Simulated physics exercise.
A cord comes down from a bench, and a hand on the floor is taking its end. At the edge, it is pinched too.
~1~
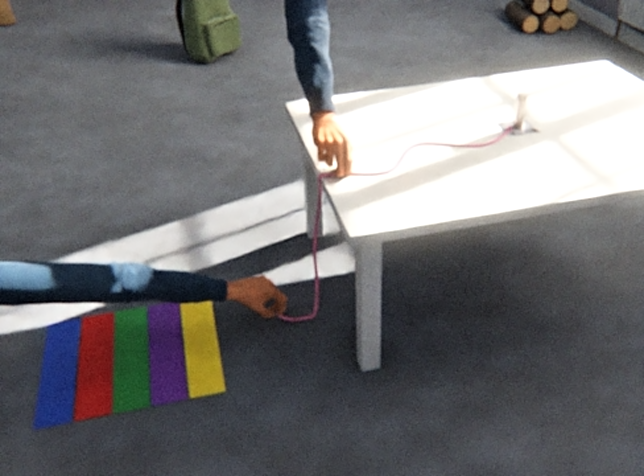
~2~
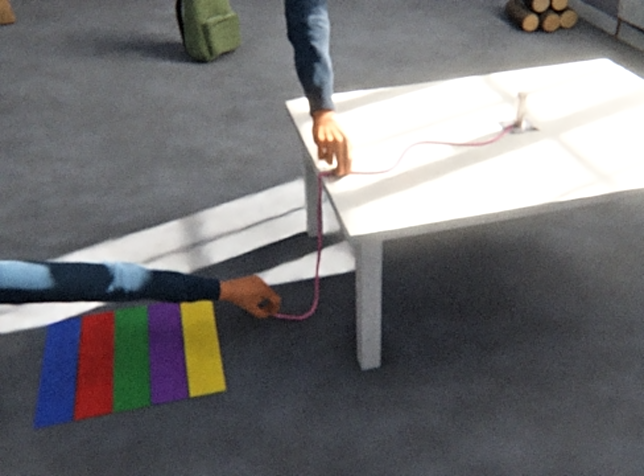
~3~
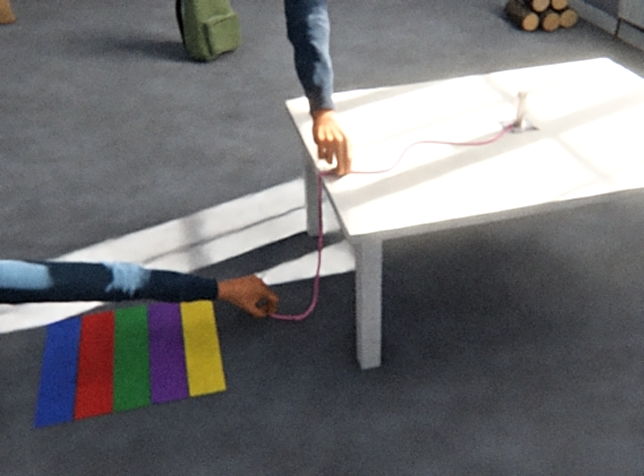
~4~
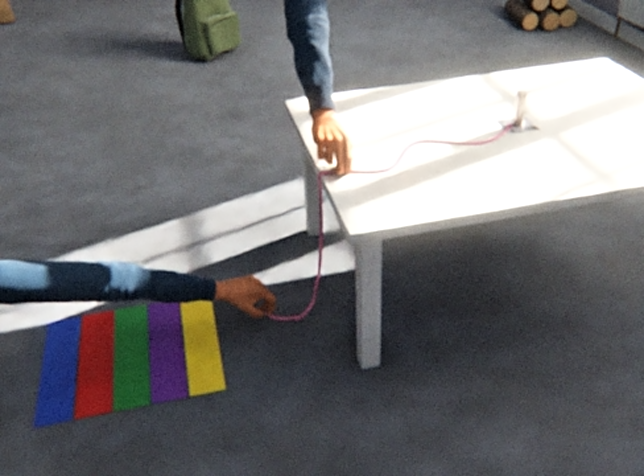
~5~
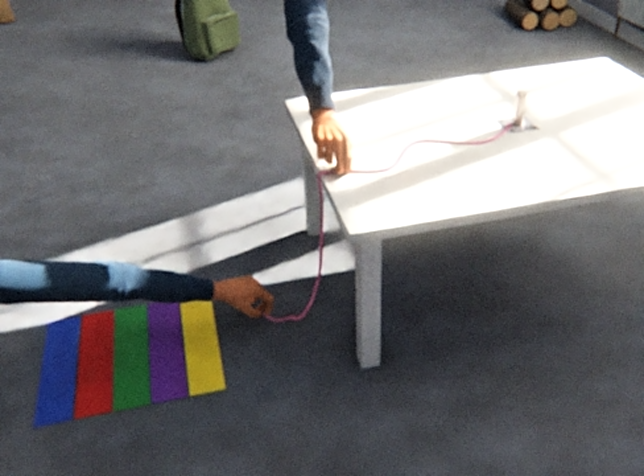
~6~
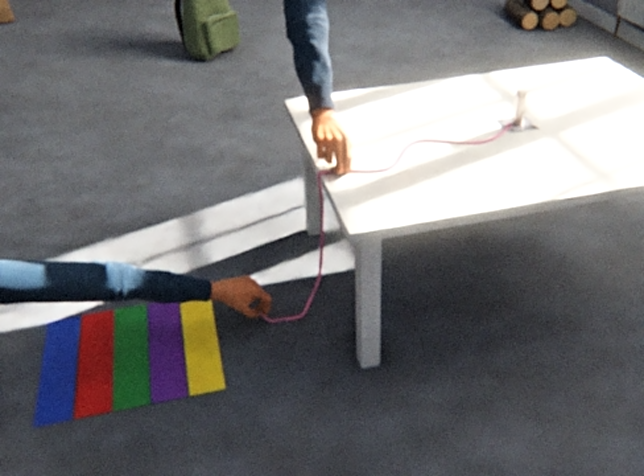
A hand near the floor draws the cord's end slightly left toward the colored stripes.
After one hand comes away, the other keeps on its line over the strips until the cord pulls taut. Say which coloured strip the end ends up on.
It ends up on the green strip.
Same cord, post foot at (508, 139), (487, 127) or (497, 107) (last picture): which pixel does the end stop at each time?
The three places are (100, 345), (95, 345) and (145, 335), in that order.
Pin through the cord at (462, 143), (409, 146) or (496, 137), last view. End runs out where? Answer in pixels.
In order of the tries: About (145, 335), about (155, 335), about (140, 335).
Soon after, end near (197, 325); over yellow.
After that, end near (158, 332); over purple.
At the stop, end near (134, 337); over green. It gets as far as the green strip.
